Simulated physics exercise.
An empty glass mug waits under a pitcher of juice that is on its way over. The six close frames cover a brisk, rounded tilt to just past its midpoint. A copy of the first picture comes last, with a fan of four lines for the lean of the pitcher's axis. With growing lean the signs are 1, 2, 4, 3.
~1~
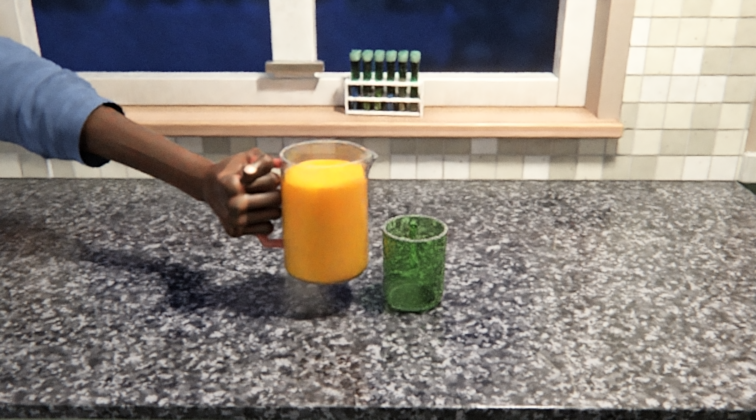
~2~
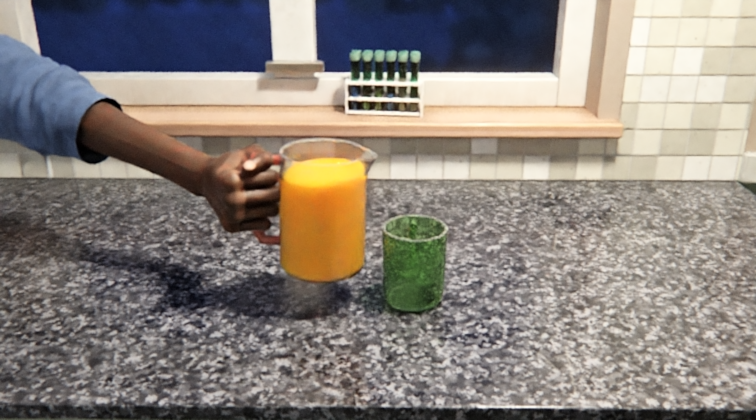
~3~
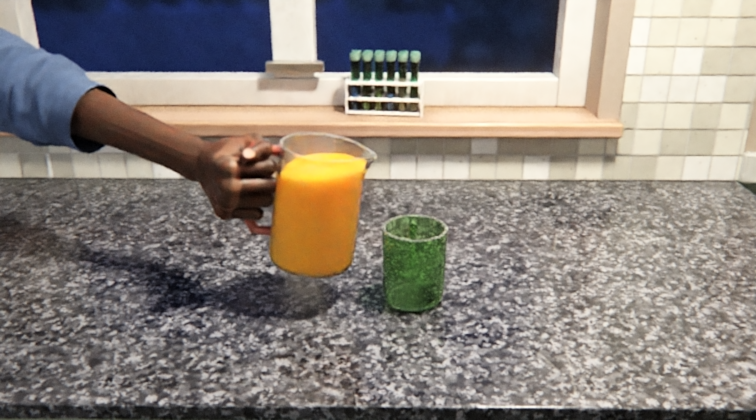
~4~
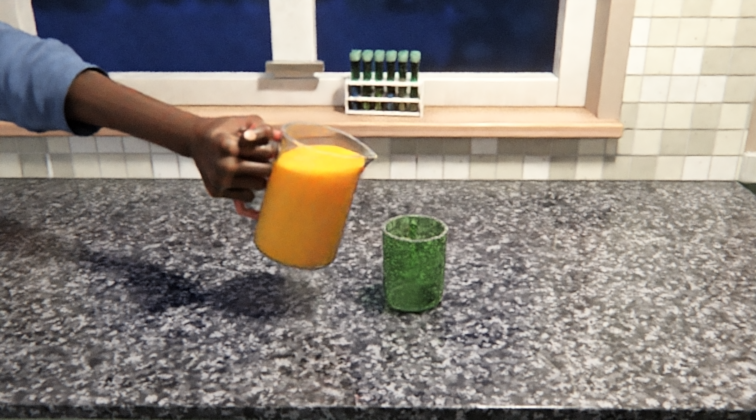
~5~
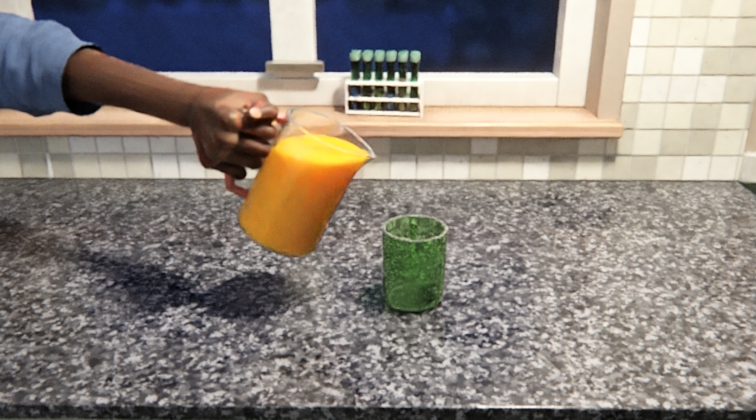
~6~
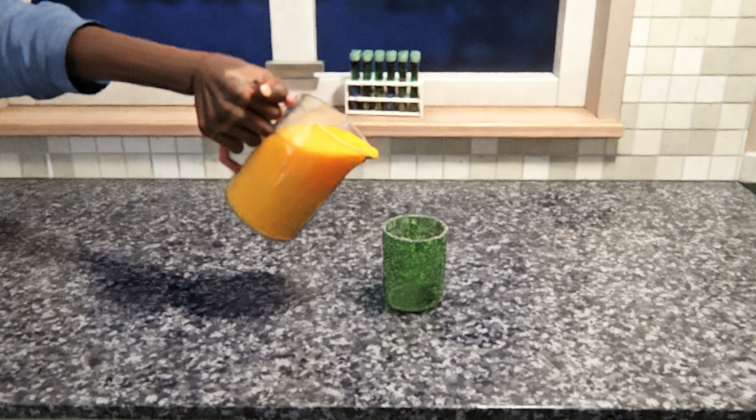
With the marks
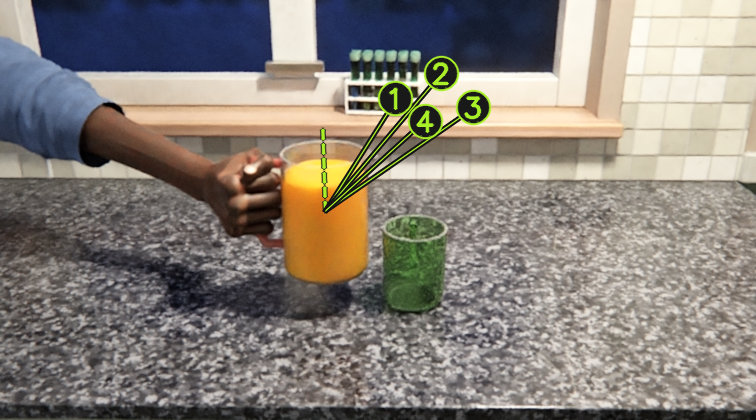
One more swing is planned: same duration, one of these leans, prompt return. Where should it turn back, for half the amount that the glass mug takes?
The answer is mark 3.
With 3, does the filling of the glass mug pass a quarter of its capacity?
Yes, clearly.
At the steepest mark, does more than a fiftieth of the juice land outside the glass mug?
No.
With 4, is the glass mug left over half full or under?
Under.
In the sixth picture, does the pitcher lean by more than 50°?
No.
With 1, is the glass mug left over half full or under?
Under.
On the marked copy, 1 at (387, 113); 2 at (430, 86); 3 at (460, 117); 4 at (411, 132).
With 1, the glass mug ends with about 7 % of what it can hold.
With 2, the glass mug ends with about 16 % of what it can hold.
With 3, the glass mug ends with about 46 % of what it can hold.
With 4, the glass mug ends with about 30 % of what it can hold.
